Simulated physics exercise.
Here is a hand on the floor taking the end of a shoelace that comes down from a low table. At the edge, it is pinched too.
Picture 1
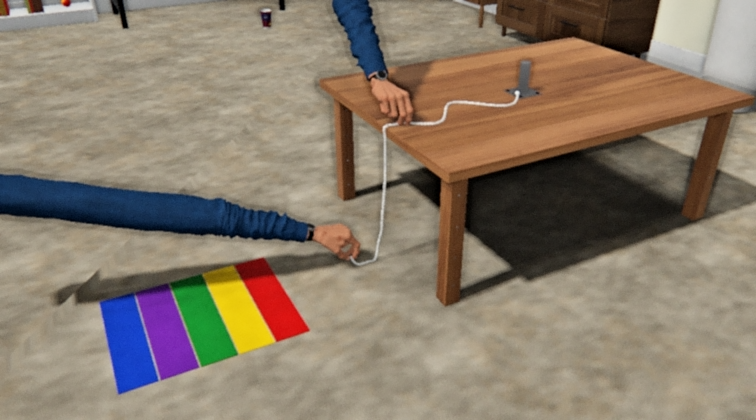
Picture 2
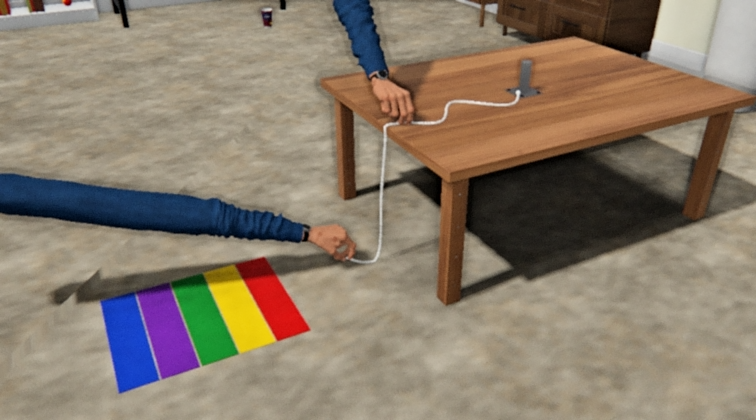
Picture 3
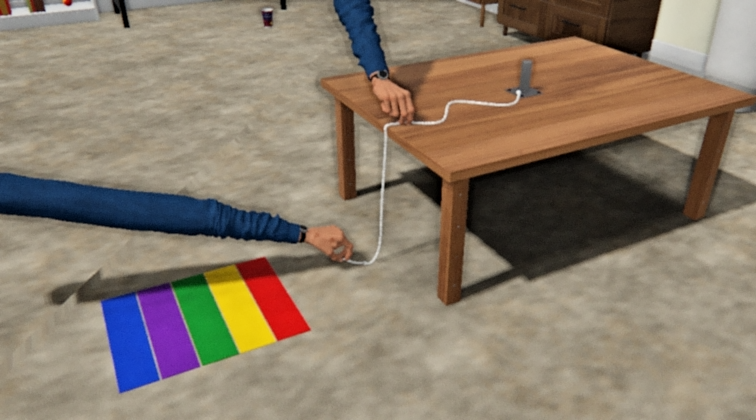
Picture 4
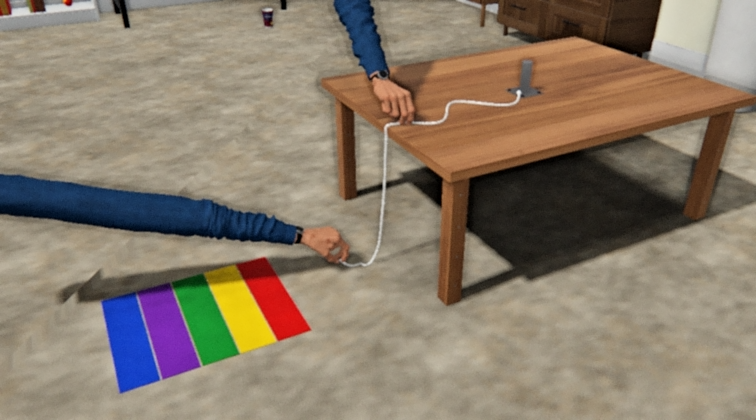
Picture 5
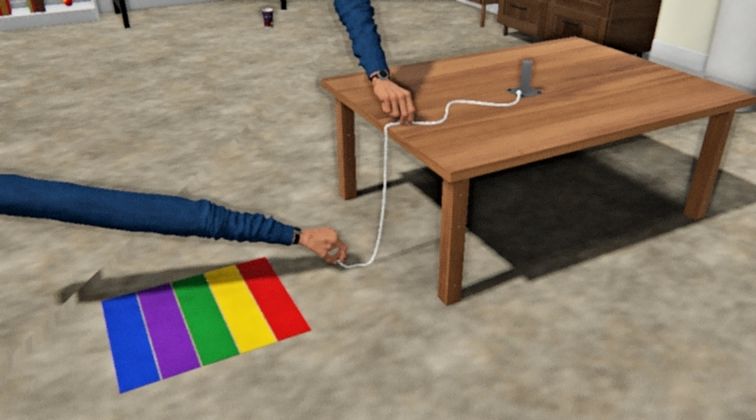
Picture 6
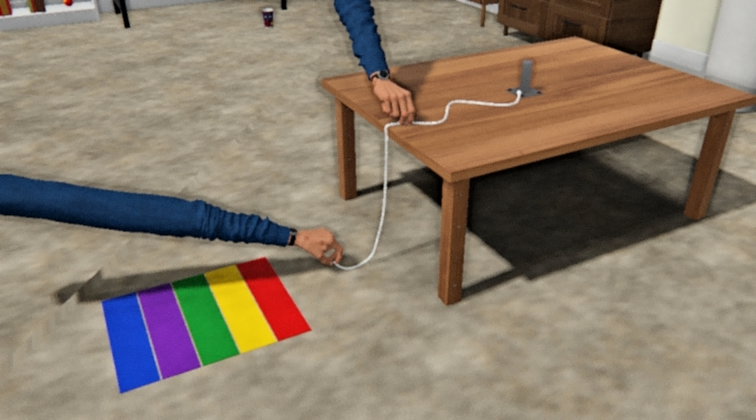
A hand near the floor held the end of a white shoelace and drew it slightly left, toward some coloured stripes, while another hand kept it pinched at the edge of a low wooden table.
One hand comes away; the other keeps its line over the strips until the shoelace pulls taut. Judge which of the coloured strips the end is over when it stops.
It is over the green strip.
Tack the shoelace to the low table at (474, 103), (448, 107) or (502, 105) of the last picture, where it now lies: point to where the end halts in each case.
(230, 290), (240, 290), (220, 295).
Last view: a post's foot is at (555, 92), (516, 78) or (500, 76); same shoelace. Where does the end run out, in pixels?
Near (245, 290), (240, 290) and (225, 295).
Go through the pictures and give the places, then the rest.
The first frame shows end (351, 257); red (285, 321); yellow (250, 332); green (213, 344); purple (175, 356); blue (134, 369).
The second frame shows end (347, 258); shoelace through (516, 101) (462, 102) (440, 122) (385, 136) (382, 195) (380, 248).
The third frame shows end (344, 259).
The fourth frame shows end (340, 260); shoelace through (517, 101) (462, 102) (441, 122) (386, 136) (384, 194) (377, 248).
The fifth frame shows end (338, 260).
The sixth frame shows end (334, 262); shoelace through (517, 101) (463, 102) (441, 122) (387, 136) (385, 194) (375, 249).
A little later, end near (273, 279); over red.
Next, end near (231, 292); over yellow.
When it is tight, end near (204, 299); over green. Over green.
